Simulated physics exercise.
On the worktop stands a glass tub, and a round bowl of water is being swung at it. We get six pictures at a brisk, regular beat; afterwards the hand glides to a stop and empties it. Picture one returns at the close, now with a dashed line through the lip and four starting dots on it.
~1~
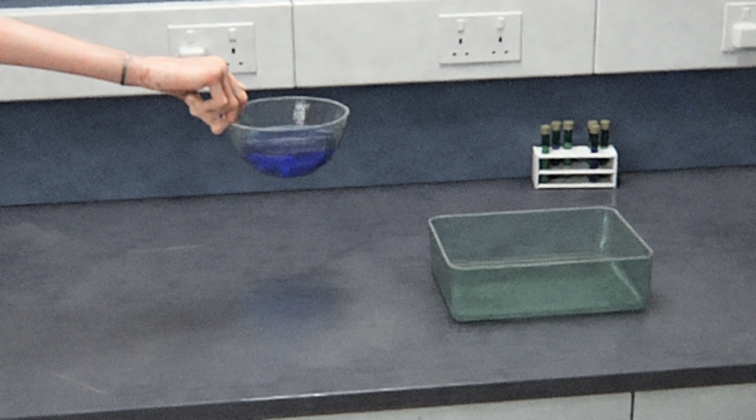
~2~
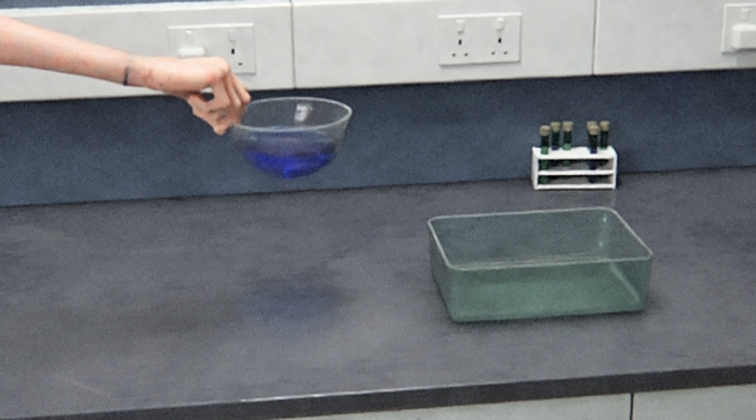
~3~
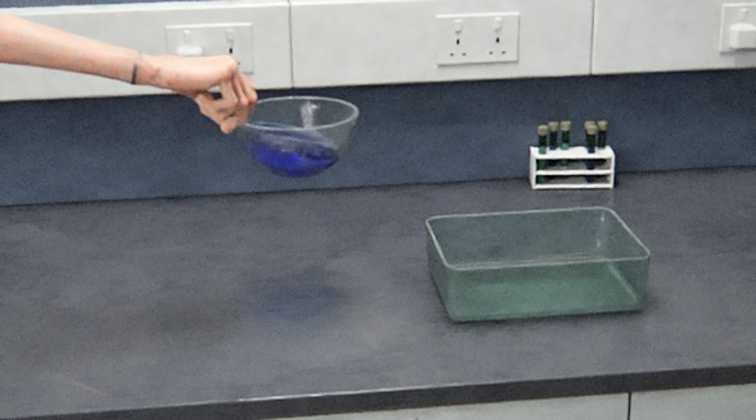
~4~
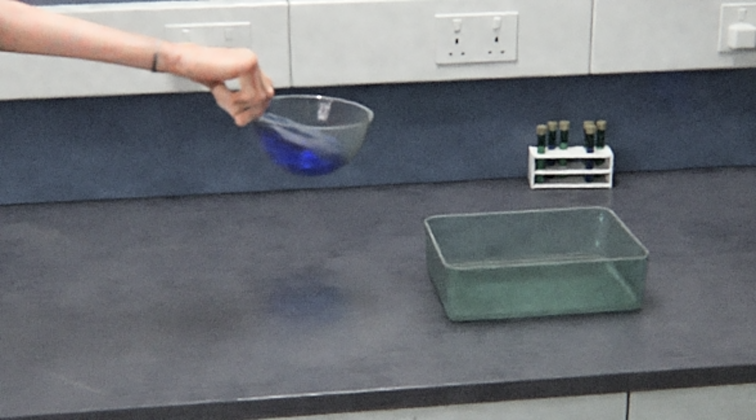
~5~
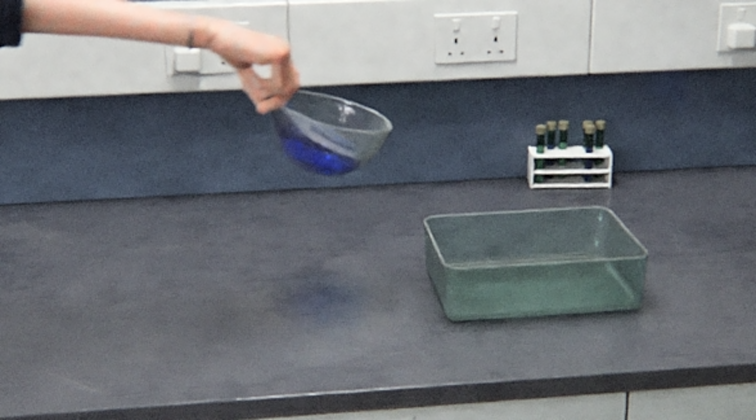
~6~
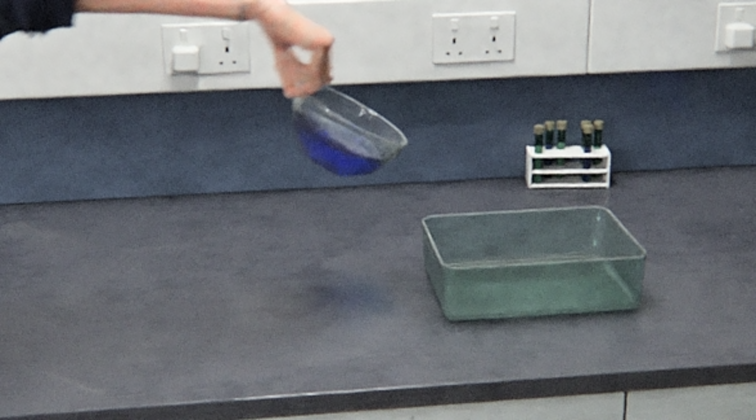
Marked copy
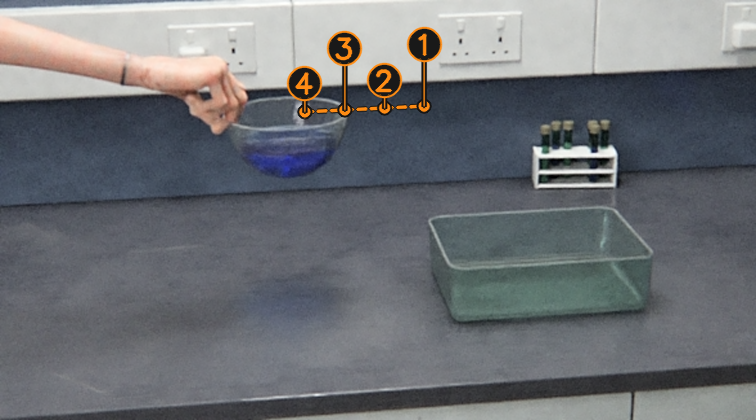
On a dark worktop with a glass tub and a small rack of tubes, a hand held up a round glass bowl of blue liquid, then moved it right and tilted it toward the tub.
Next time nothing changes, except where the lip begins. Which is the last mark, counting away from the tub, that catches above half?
The limit is 4.
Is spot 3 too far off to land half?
No, not at all.
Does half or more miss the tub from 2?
No.
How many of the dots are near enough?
All of the four.
On the marked copy, 1 at (424, 106); 2 at (384, 108); 3 at (344, 110); 4 at (304, 111).
With 1, about 89 % lands in the tub, 8 % falls short and 3 % goes beside or beyond.
With 2, about 71 % lands in the tub, 5 % falls short and 24 % goes beside or beyond.
With 3, about 80 % lands in the tub, 5 % falls short and 15 % goes beside or beyond.
With 4, about 66 % lands in the tub, 22 % falls short and 12 % goes beside or beyond.
